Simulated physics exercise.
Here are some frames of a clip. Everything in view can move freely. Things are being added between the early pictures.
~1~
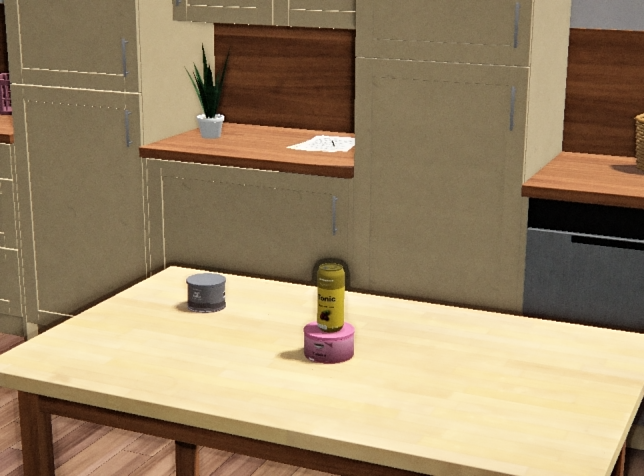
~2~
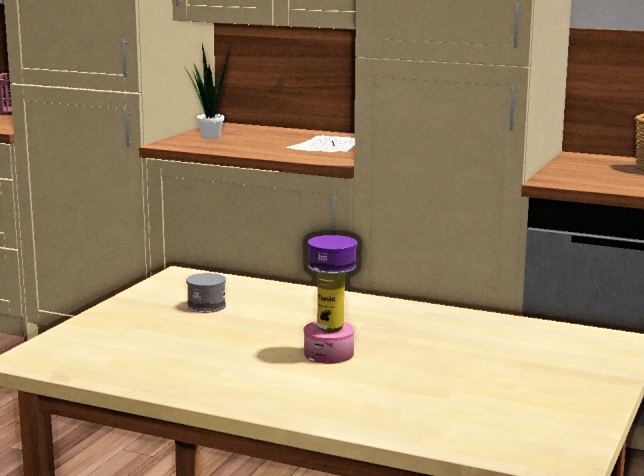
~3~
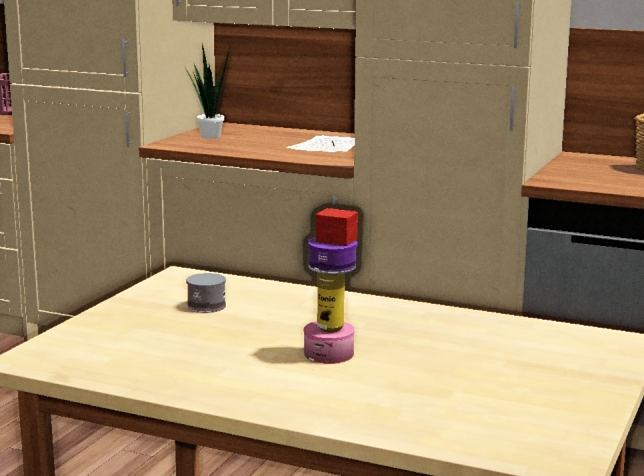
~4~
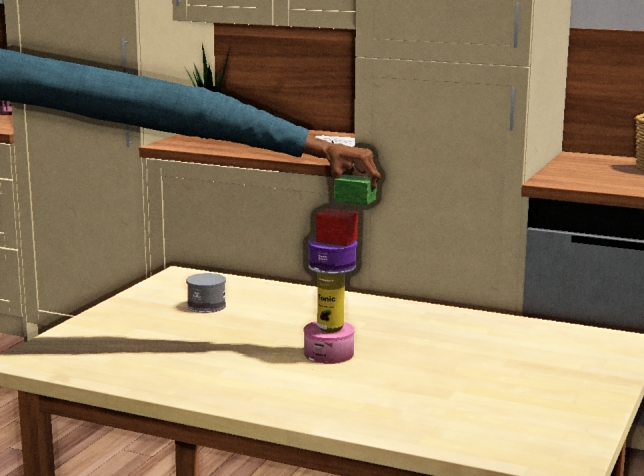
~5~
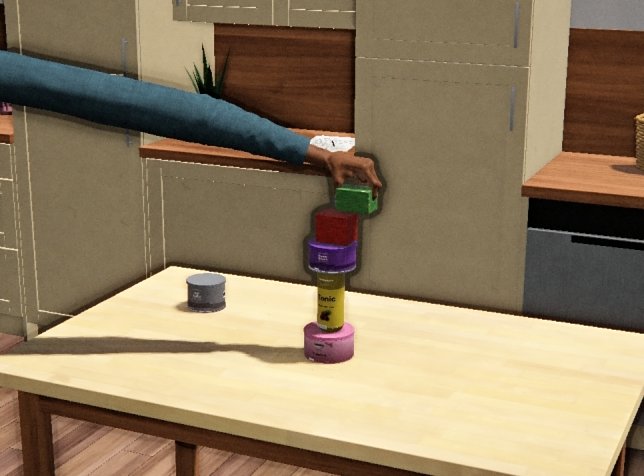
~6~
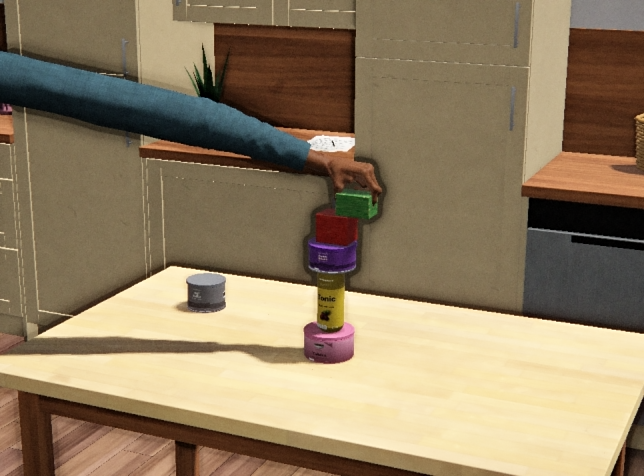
Purple tub and red block appearing on a yellow can over a pink tub, then a hand lowering a green block on top.
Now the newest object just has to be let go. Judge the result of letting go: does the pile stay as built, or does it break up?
Watch - something tips or drops.
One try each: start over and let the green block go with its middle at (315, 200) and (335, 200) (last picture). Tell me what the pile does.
It caves in in the first case and survives in the second case.
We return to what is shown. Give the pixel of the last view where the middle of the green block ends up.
Look near (437, 348) in the final picture.
Then, 0.40 s after the last picture, green block now fallen.
Then, 0.50 s after the last picture, things are still on the move.
At rest, fallen, green block; the other 5 in place. Seen from the same camera at the end, green block near (437, 347). The pile comes apart.
